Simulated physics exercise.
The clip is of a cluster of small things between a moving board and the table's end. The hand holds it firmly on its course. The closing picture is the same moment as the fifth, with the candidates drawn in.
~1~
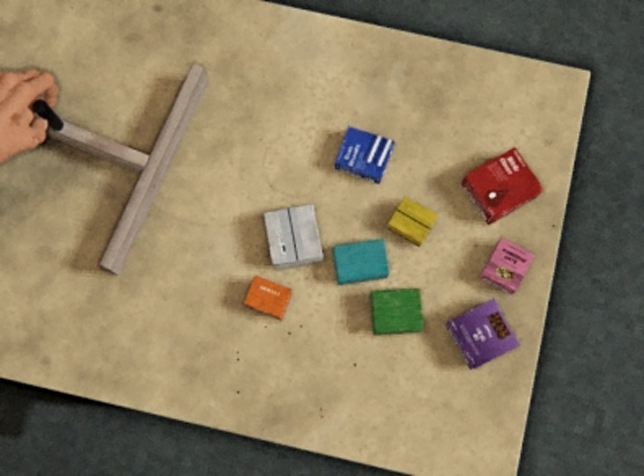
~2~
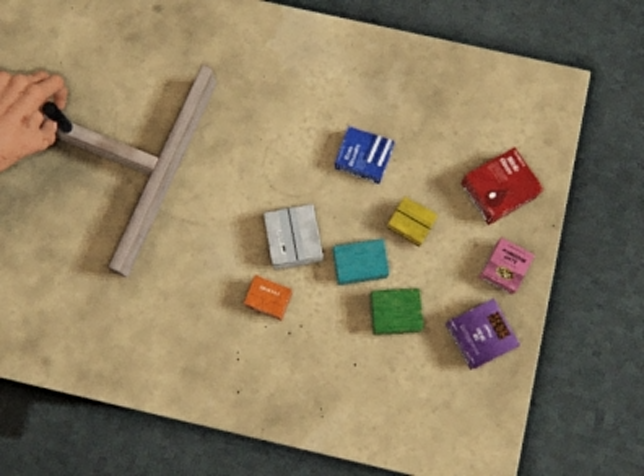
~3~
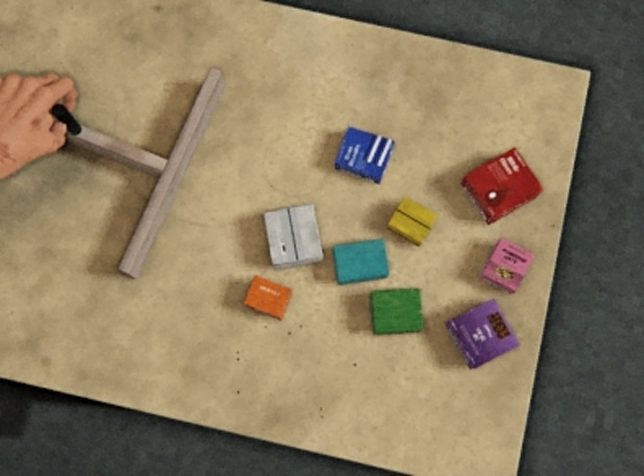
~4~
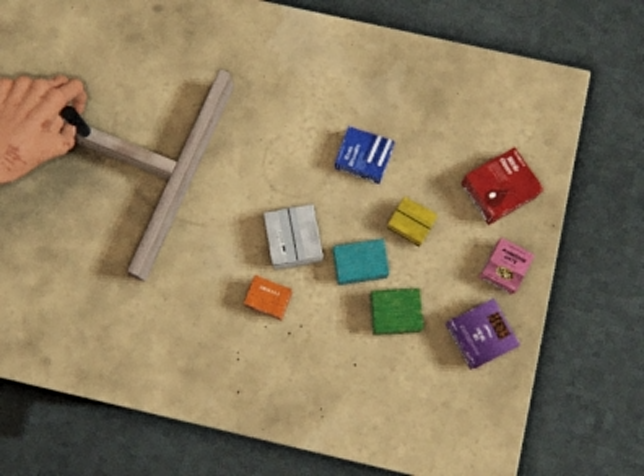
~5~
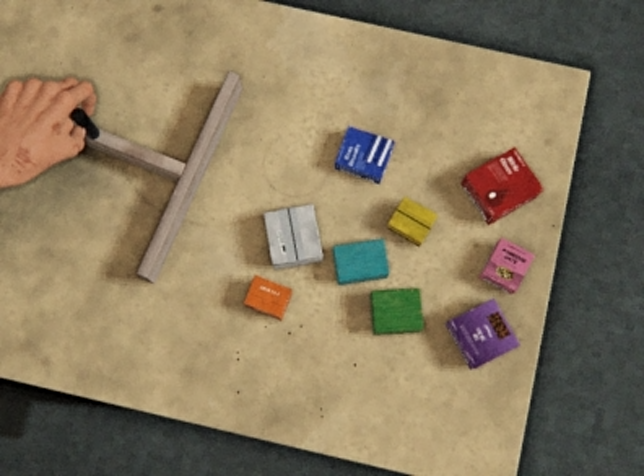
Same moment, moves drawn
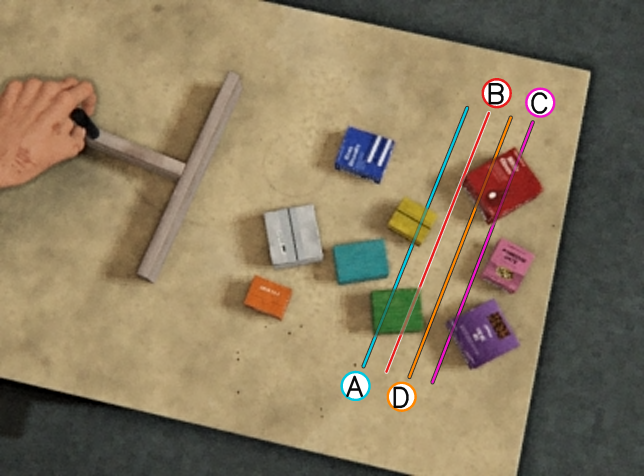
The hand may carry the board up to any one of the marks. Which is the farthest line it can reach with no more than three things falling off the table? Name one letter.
No fourth one falls up to C.
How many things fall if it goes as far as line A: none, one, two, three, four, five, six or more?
In all, none.
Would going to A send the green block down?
No.
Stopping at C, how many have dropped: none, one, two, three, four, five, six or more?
By then, two.
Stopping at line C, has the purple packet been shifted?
Yes.
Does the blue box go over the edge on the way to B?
No.
On the marked copy, A at (417, 234); B at (439, 239); C at (484, 249); D at (462, 244).
Taking C. A third of the way, board (294, 196); orange packet (280, 302); turquoise block (366, 264).
Two thirds of the way, board (401, 220); purple packet (497, 344); red box (516, 190).
When it is over, board (486, 239); purple packet over the edge; red box over the edge; two fallen.
As for the rest, A is within the limit but short; B is within the limit but short; D is within the limit but short.
